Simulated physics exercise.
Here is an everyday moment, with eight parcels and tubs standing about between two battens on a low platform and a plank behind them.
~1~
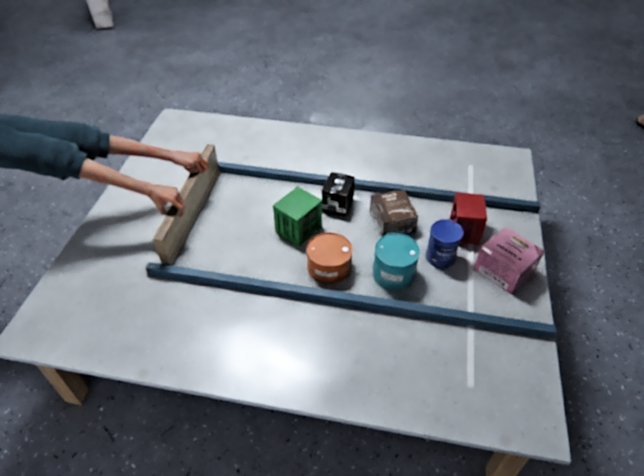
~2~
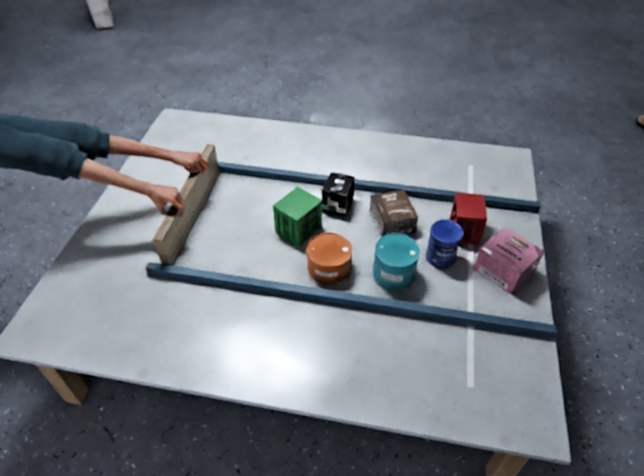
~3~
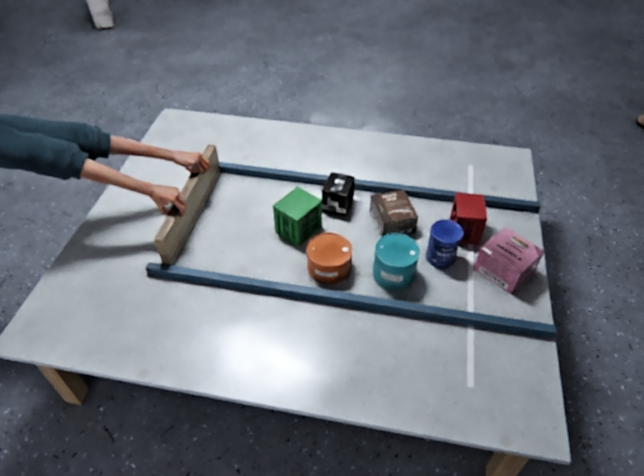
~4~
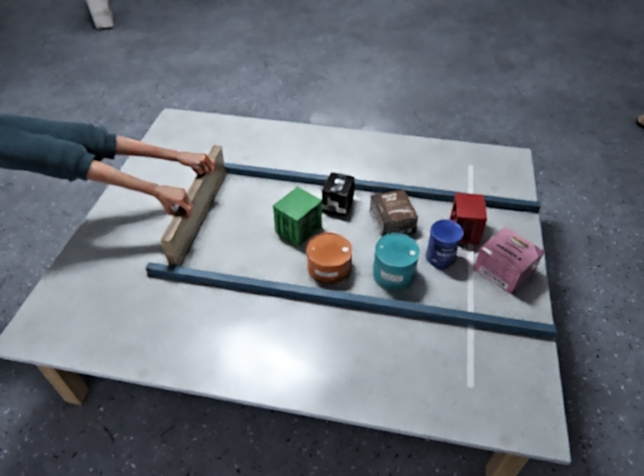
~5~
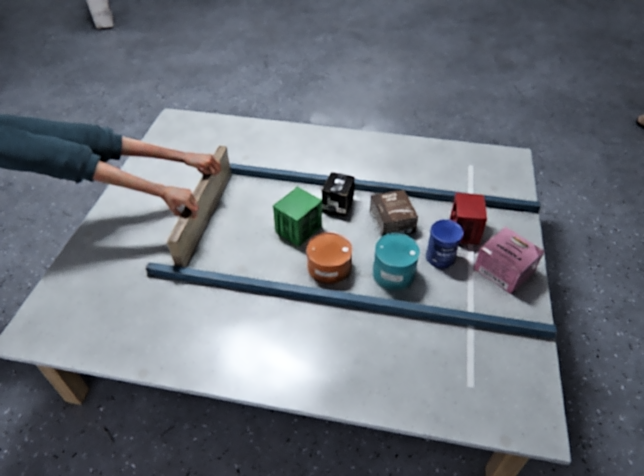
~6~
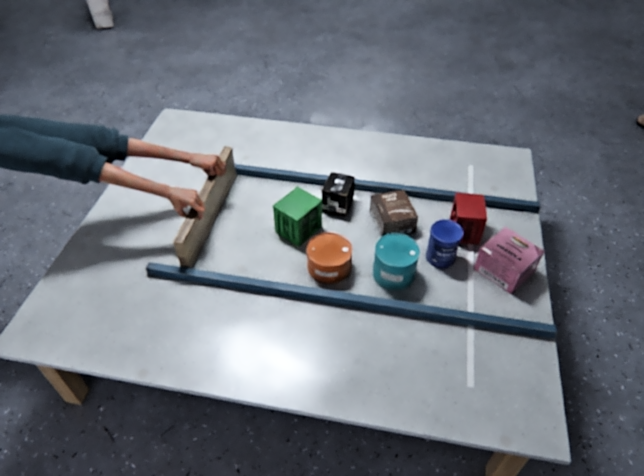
At the start, two hands hold a plank upright across two blue battens on a pale platform, with eight colourful boxes and tubs standing to its right. After a brief stillness, the hands slide the plank slightly rightward, while the boxes and tubs stay where they are, untouched.
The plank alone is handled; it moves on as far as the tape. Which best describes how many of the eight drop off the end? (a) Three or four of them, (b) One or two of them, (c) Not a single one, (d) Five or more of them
b, one or two of them.
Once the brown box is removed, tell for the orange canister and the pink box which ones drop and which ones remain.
Note: Orange canister stays up top / pink box falls away.
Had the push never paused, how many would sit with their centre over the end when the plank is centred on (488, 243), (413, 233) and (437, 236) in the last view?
3, 0, 0.
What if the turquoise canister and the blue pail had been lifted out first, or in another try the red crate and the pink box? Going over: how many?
Count: 1 (first case); 0 (second).
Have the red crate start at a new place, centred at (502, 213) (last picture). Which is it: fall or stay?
Observed: The red crate does not remain.
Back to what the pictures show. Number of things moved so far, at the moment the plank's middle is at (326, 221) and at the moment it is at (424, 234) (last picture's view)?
First 3, then 8.
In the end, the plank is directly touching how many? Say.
It's 3 of them.
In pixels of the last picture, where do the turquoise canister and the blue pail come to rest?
The first comes to rest at (546, 289), and the second at (526, 252).
Soon after, none off yet; pink box at rest near (508, 260); red crate at rest near (468, 219); blue pail at rest near (444, 244).
In the end, the number that fall off is one or two; gone, red crate and pink box.
